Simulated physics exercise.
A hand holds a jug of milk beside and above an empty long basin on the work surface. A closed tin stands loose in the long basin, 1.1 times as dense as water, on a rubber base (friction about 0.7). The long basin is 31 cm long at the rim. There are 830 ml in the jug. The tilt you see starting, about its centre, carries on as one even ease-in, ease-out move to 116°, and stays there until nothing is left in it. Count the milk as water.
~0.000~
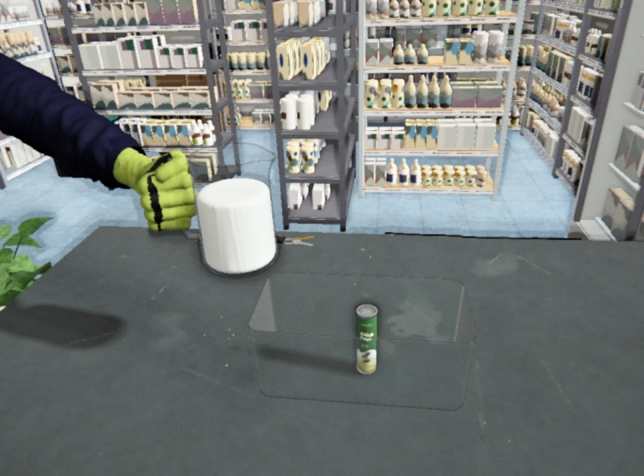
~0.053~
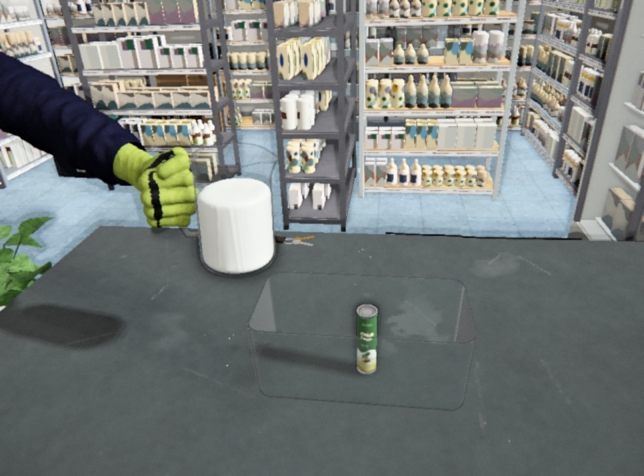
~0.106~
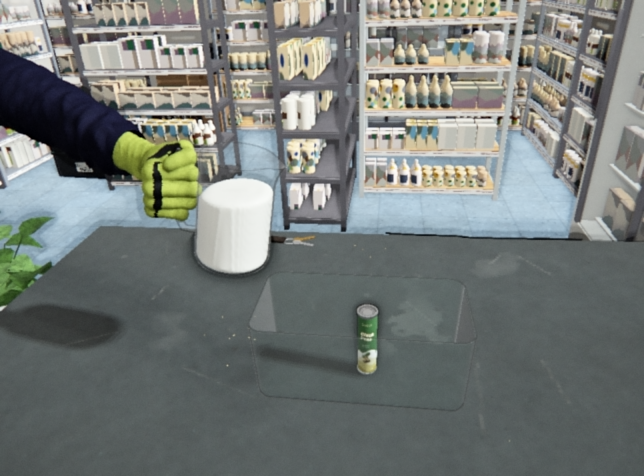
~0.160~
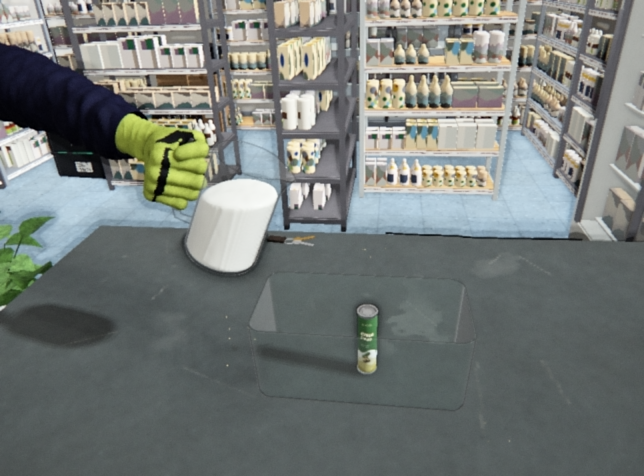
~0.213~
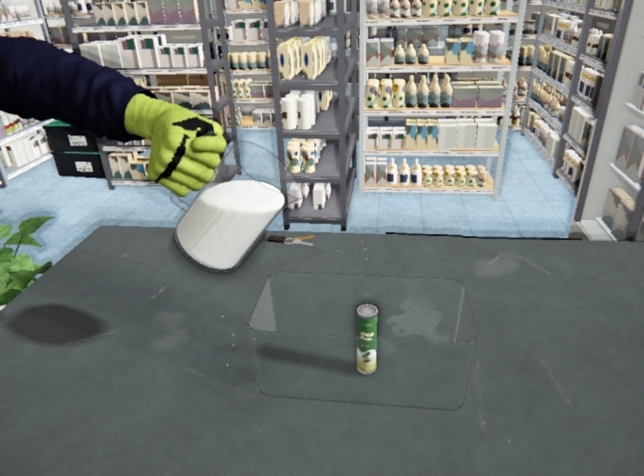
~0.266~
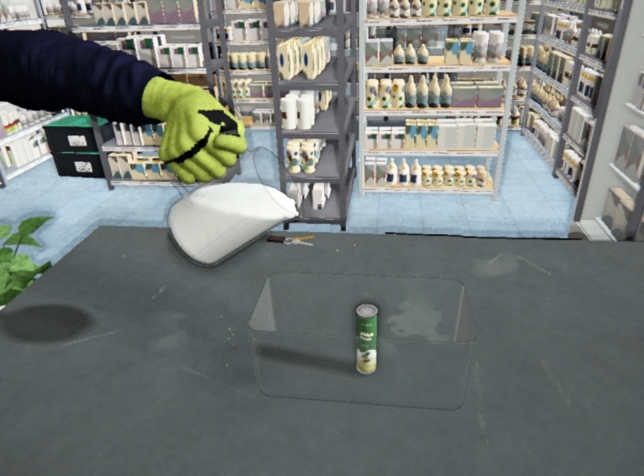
In a room lined with stocked shelves, a green-gloved hand holds a clear jug of white liquid above a dark surface and tilts it steadily to the right, while a small green tin stands still in a shallow transparent basin.
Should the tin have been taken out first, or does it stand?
It topples.
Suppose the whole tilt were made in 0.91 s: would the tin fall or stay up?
Then it falls.
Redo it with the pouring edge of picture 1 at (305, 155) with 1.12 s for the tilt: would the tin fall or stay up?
Then it goes over.
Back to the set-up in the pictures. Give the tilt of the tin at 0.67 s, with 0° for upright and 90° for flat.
It is at some 0°.
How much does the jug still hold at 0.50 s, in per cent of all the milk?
Near 60 in a hundred.
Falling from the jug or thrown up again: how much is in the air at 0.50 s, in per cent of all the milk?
Near 24 in a hundred.
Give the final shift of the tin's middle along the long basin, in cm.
About 9.0 cm.
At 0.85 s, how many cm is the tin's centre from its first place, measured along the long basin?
About 4 cm.
By 0.50 s the tilt is 114° and 61 per cent is still to pour; the tin stands where it began.
By 0.67 s the tilt is 116° and 16 per cent is still to pour; the tin stands 1 cm from where it began.
By 0.85 s the tilt is 116° and 2 per cent is still to pour; the tin leans 15°.
By 1.04 s the tilt is 116° and 0 per cent is still to pour; the tin lies on its side.
At rest the tin lies on its side.
